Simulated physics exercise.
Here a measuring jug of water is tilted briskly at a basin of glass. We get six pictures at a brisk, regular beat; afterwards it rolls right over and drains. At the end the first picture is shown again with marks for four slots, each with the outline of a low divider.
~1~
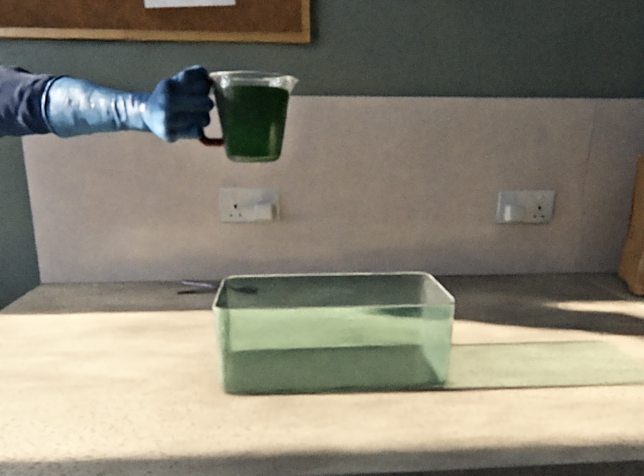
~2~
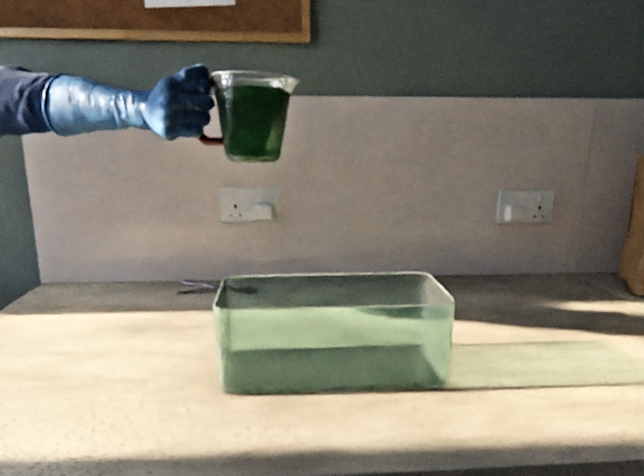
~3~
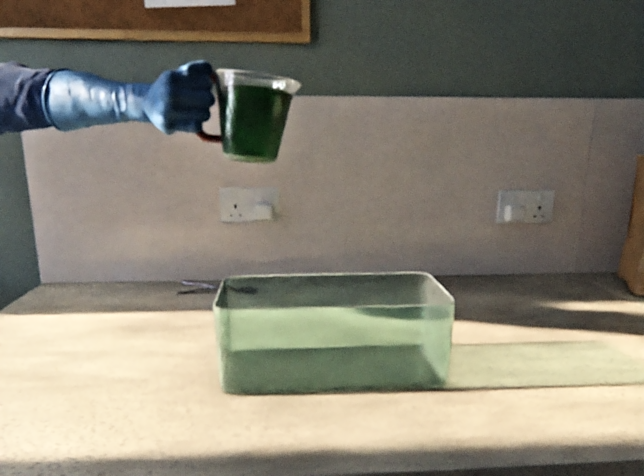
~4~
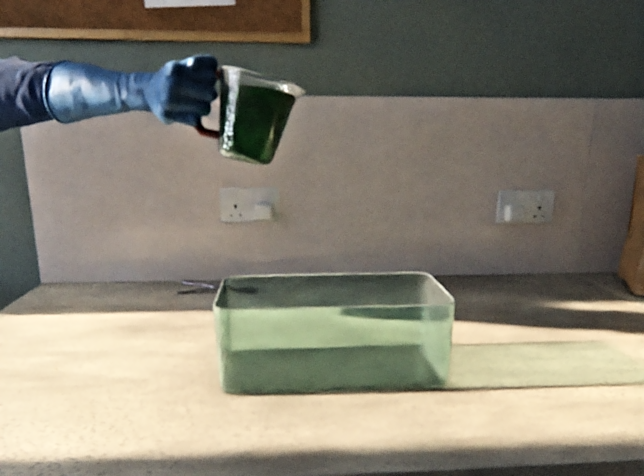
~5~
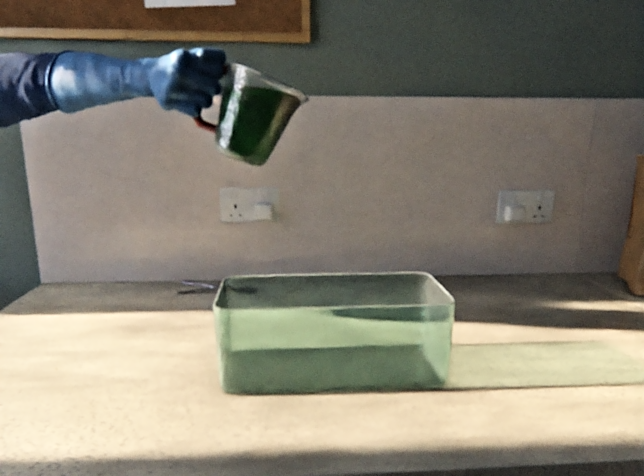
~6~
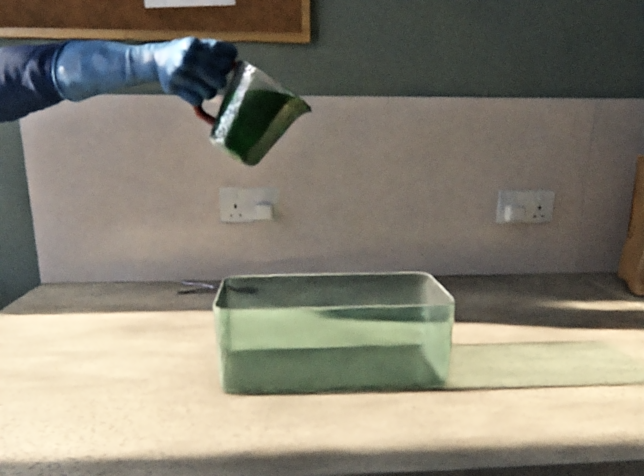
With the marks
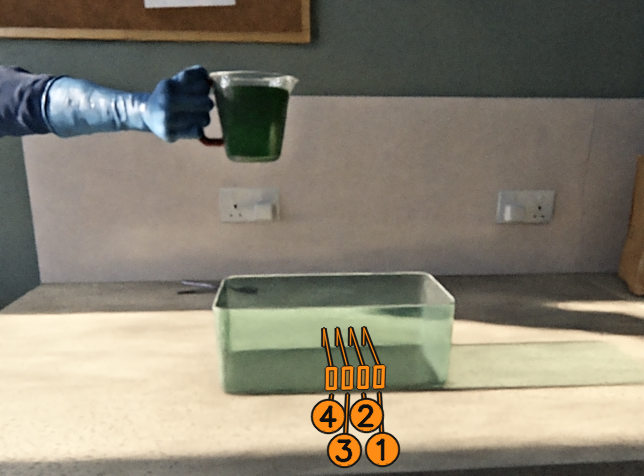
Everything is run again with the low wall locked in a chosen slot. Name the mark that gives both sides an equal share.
Slot 1 does it best.
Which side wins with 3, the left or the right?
The right one.
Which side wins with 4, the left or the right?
The right one.
In orange, 1 at (379, 393); 2 at (363, 393); 3 at (347, 394); 4 at (331, 394).
If 1 is chosen, about 43 % ends left of the wall and 55 % right of it; 3 % is lost outside.
If 2 is chosen, about 13 % ends left of the wall and 83 % right of it; 3 % is lost outside.
If 3 is chosen, about 12 % ends left of the wall and 84 % right of it; 4 % is lost outside.
If 4 is chosen, about 11 % ends left of the wall and 85 % right of it; 4 % is lost outside.
